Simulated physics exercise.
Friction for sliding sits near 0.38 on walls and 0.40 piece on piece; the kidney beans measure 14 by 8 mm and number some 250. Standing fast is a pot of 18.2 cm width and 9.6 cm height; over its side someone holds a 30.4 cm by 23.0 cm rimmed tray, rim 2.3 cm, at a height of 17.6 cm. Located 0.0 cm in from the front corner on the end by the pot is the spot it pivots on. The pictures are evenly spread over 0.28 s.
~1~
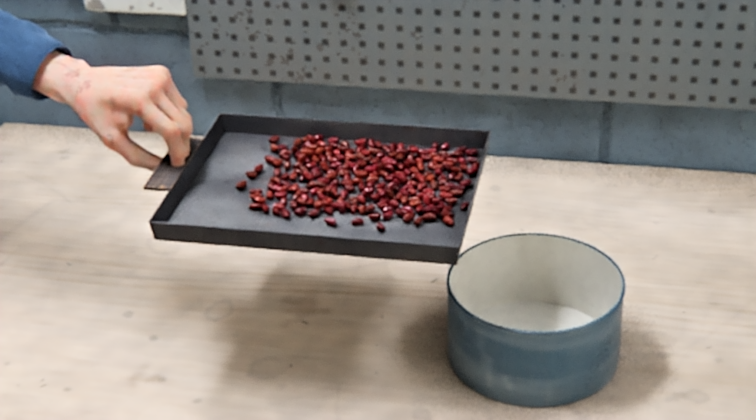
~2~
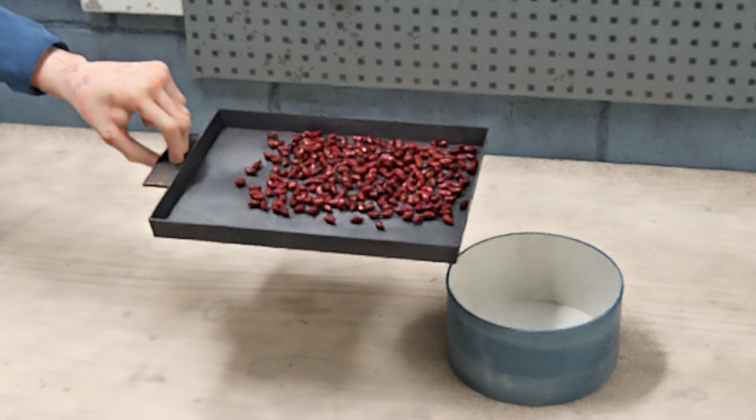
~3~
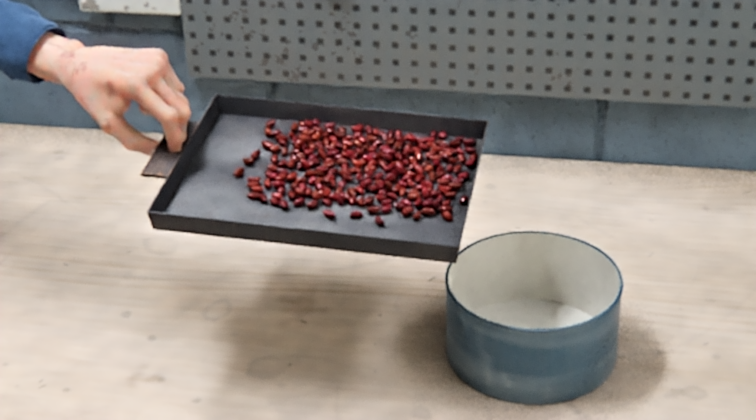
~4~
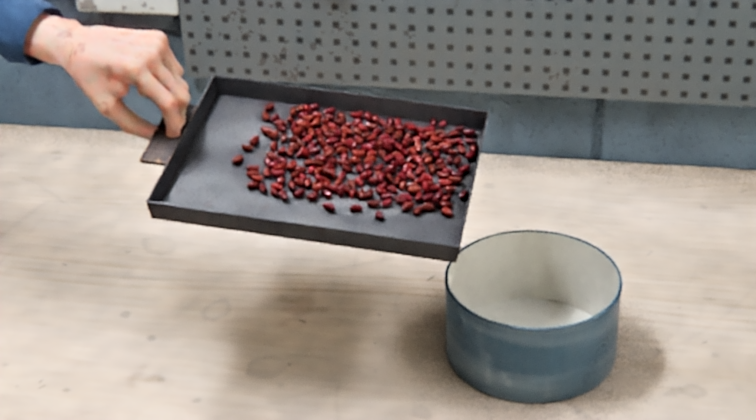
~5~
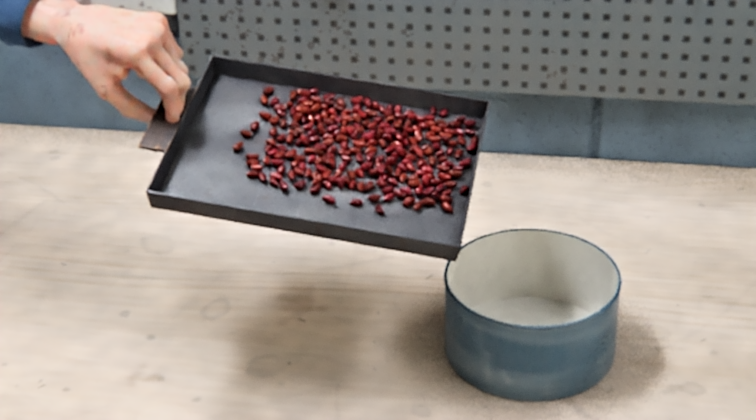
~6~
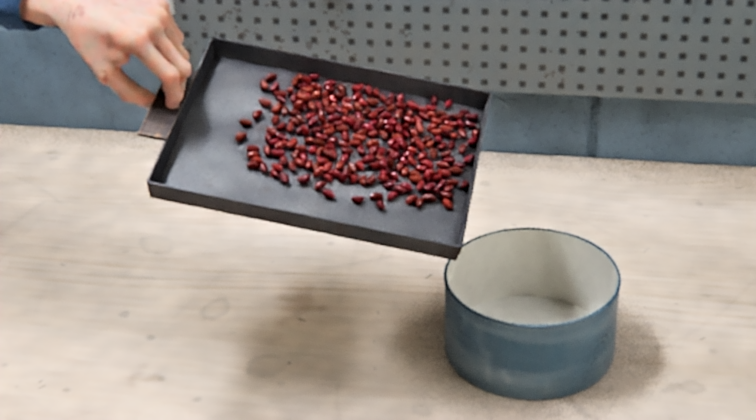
In this clip, a hand holds a dark rimmed tray of red kidney beans level beside a blue-grey pot on a wooden surface, then raises the tray's left side, tilting it gradually down toward the pot at right.
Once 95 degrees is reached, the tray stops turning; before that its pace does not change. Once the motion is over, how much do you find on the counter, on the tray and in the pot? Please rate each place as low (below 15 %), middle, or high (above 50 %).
Counter: High, tray: Low, pot: Low.
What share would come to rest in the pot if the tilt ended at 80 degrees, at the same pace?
In that case, near 0 percent.
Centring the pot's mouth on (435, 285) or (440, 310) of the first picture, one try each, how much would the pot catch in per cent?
Near 0 and 20 percent, one try each.
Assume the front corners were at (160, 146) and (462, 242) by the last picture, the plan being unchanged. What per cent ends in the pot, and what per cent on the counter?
Pot: 75, counter: 25.
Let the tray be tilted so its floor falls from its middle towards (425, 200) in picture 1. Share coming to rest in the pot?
The share would be about 70 percent.
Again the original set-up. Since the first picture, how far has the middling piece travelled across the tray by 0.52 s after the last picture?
Displacement on the tray: Roughly 11 cm.
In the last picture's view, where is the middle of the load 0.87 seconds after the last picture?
Near (463, 241).
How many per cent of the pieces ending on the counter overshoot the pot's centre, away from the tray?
Some 50 per cent.
Then, 0.52 s after the last picture, tilt 53 degrees; the tray holds 100 %, the pot 0 %.
Then, 0.87 s after the last picture, tilt 78 degrees; the tray holds 70 %, the pot 0 %.
Then, 1.31 s after the last picture, tilt 95 degrees; the tray holds 5 %, the pot 0 %.
In the end, counter 95 %, tray 5 %, pot 0 %.
